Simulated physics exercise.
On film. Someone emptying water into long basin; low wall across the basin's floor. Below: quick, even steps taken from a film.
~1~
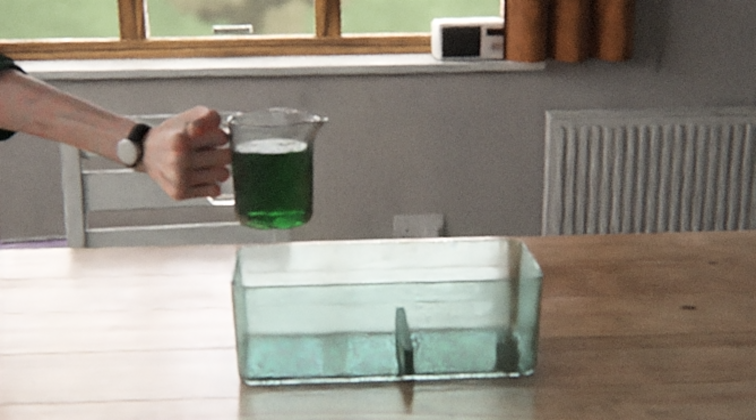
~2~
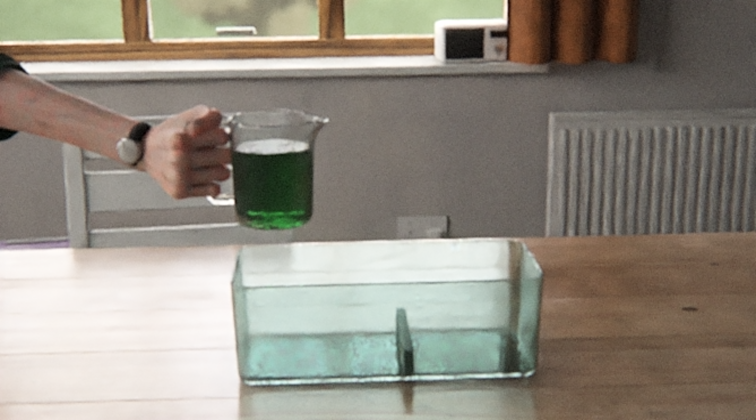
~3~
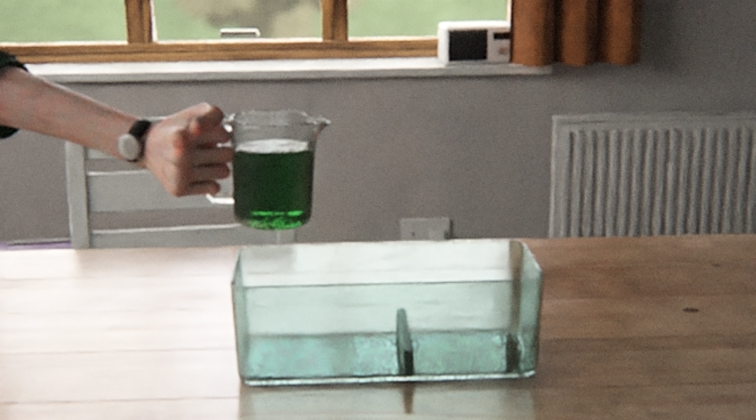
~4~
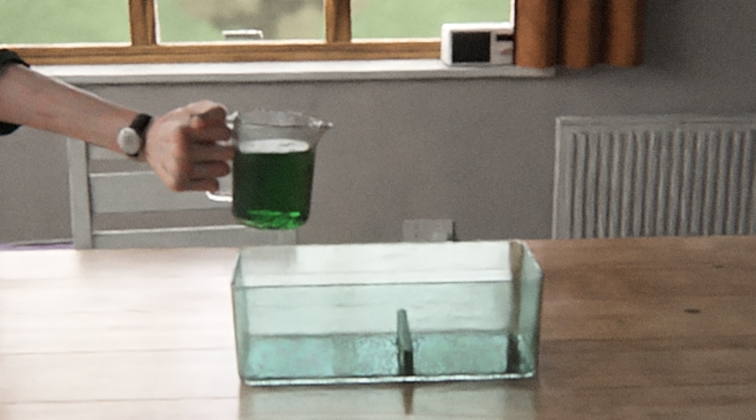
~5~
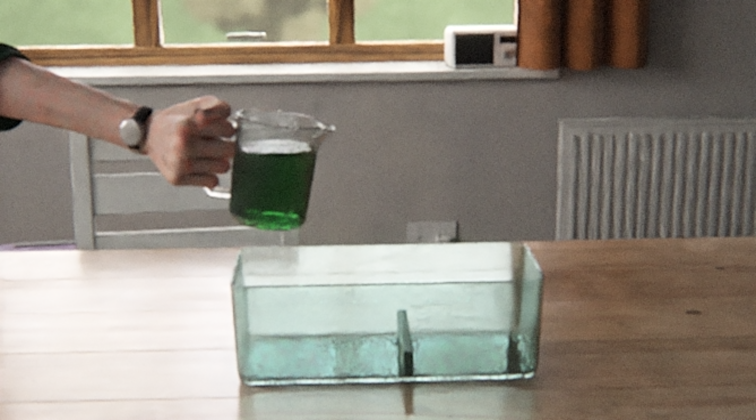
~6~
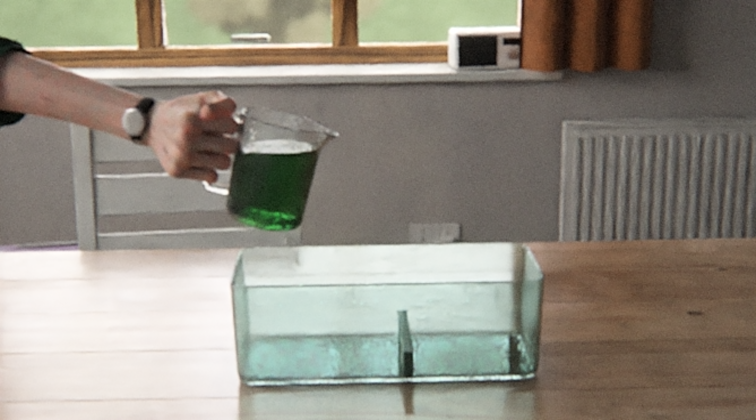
Hand holding a glass jug of green liquid above a long clear basin with a low divider, slowly tilting it slightly rightward.
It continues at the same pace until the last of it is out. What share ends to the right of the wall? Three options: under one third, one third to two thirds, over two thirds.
Answer: Under one third.
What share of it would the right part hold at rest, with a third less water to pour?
I'd reckon close to 5 %.
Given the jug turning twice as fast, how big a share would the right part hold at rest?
About 5 %.
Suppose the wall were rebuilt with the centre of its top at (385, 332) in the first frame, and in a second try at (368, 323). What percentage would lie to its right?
It works out to around 55 per cent for the first and around 75 per cent for the second.
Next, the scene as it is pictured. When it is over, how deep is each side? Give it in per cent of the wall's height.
Left side 50 percent, right side 10 percent.
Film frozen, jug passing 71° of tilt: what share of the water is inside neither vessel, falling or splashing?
About 10 per cent.
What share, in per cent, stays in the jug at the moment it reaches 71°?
Near 85 percent is still in there.
A moment on, the jug is tipped part way and 87 per cent is still to pour, 2 is left of the wall and 0 right of it.
Next, the jug is tipped right over and 25 per cent is still to pour, 53 is left of the wall and 5 right of it.
Then the jug is tipped right over and 1 per cent is still to pour, 88 is left of the wall and 9 right of it.
Later the jug is tipped right over and 0 per cent is still to pour, 89 is left of the wall and 10 right of it.
Finally, 89 per cent lies left of the wall, 10 right of it and 1 outside.
